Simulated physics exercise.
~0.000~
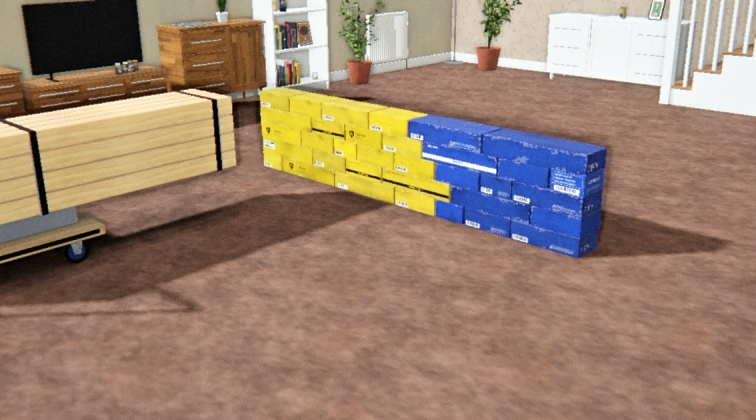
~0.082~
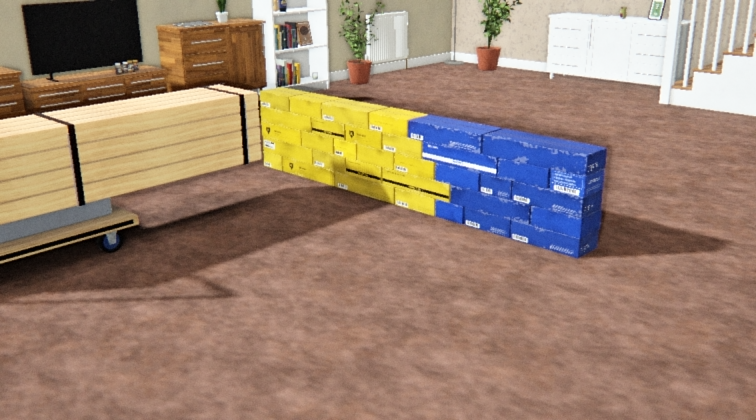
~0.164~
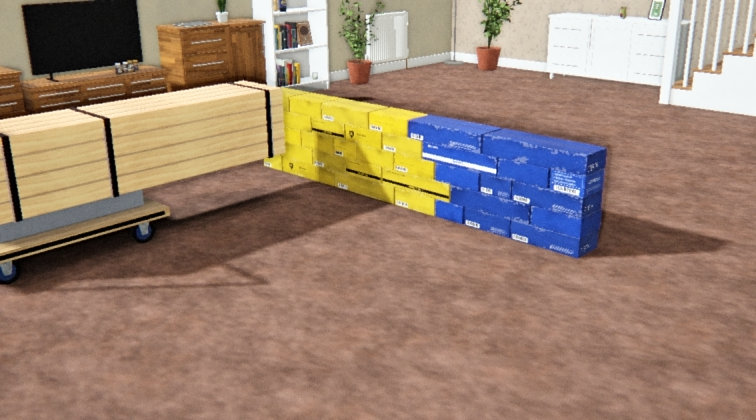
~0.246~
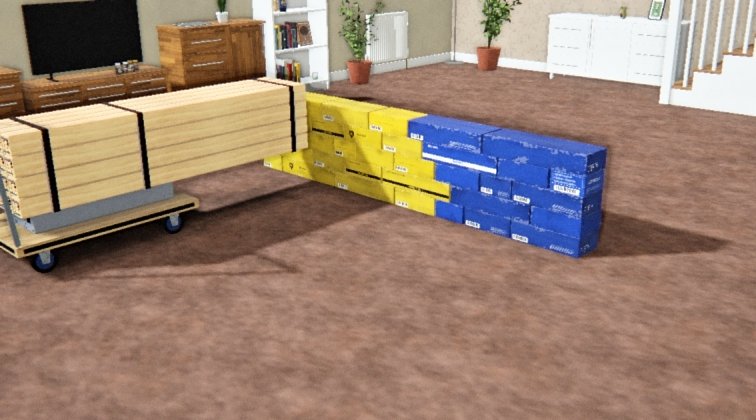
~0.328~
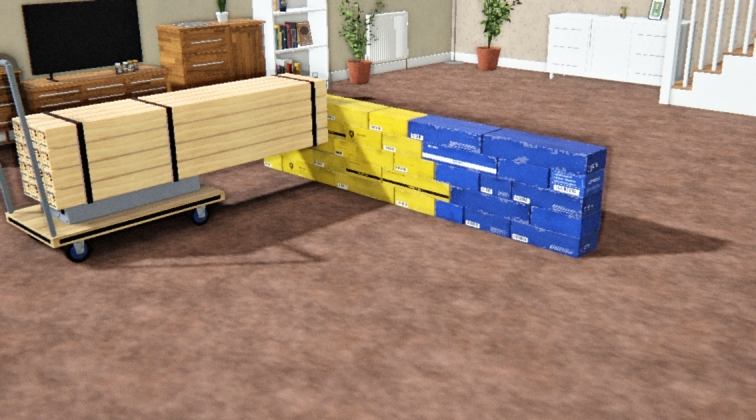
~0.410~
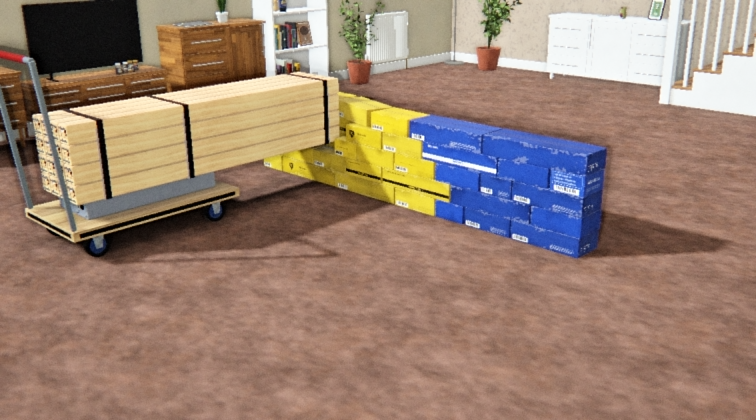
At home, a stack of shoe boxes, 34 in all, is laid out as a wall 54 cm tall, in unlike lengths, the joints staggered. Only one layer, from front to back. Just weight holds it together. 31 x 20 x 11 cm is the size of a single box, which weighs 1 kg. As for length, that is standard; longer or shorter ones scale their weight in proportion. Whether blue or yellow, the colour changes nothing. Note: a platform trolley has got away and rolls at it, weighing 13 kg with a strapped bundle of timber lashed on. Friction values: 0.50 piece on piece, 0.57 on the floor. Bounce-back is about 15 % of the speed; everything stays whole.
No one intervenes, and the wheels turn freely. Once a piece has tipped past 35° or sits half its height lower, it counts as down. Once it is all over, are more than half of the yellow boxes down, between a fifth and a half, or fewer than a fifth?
Of the yellow boxes, between a fifth and a half end down.
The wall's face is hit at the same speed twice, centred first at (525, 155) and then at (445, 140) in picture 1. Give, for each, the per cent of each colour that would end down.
You'd get yellow at 0 followed by 10, and blue at 50 followed by 20 percent.
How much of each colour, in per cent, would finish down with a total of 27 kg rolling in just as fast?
Yellow 30, blue 0 per cent.
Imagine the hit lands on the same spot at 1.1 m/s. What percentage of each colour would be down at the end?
You'd end up with yellow at 30 per cent down and blue at 0 per cent.
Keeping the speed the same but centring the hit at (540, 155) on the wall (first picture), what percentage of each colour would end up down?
Down at the end: Yellow 0 percent, blue 60 percent.
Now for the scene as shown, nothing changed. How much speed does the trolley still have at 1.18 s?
Speed: Near 0.7 m/s.
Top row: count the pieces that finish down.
Count: 3.
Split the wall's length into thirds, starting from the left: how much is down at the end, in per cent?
Per cent by third - left: 60; middle: 0; right: 0.
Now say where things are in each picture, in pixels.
In the first frame (we follow the side turned to the camera), load (225, 120) 71 cm short of the wall; top yellow box (305, 108); top blue box (532, 155); no piece has moved.
The second frame shows load (251, 114) 53 cm short of the wall; top yellow box (305, 108).
The third frame shows load (276, 109) 34 cm short of the wall; top yellow box (305, 108).
The fourth frame shows load (300, 105) 16 cm short of the wall; top yellow box (305, 108).
The fifth frame shows load (321, 100) 18 mm into the wall's line; 7 stirred so far.
The sixth frame shows load (333, 98) 12 cm into the wall's line; top blue box (532, 155); 8 stirred so far.
Around 0.50 s, load 22 cm past the wall's line, still rolling; none of the 21 yellow boxes down (0 of 34 in all colours); top yellow box tipped 18°, 36 mm lower.
Around 0.68 s, load 42 cm past the wall's line, still rolling; 7 of the 21 yellow boxes down (7 of 34 in all colours); top yellow box tipped 46°, 28 cm lower.
Around 1.18 s, load 93 cm past the wall's line, still rolling; 7 of the 21 yellow boxes down (7 of 34 in all colours); top yellow box upside down.
Finally (1.8 s), load 1.06 m past the wall's line, stopped; 7 of the 21 yellow boxes down (7 of 34 in all colours); top yellow box upside down; top blue box unmoved. That is 33 per cent. Seen by the last camera, middles, top yellow box near (425, 141), top blue box near (543, 151).
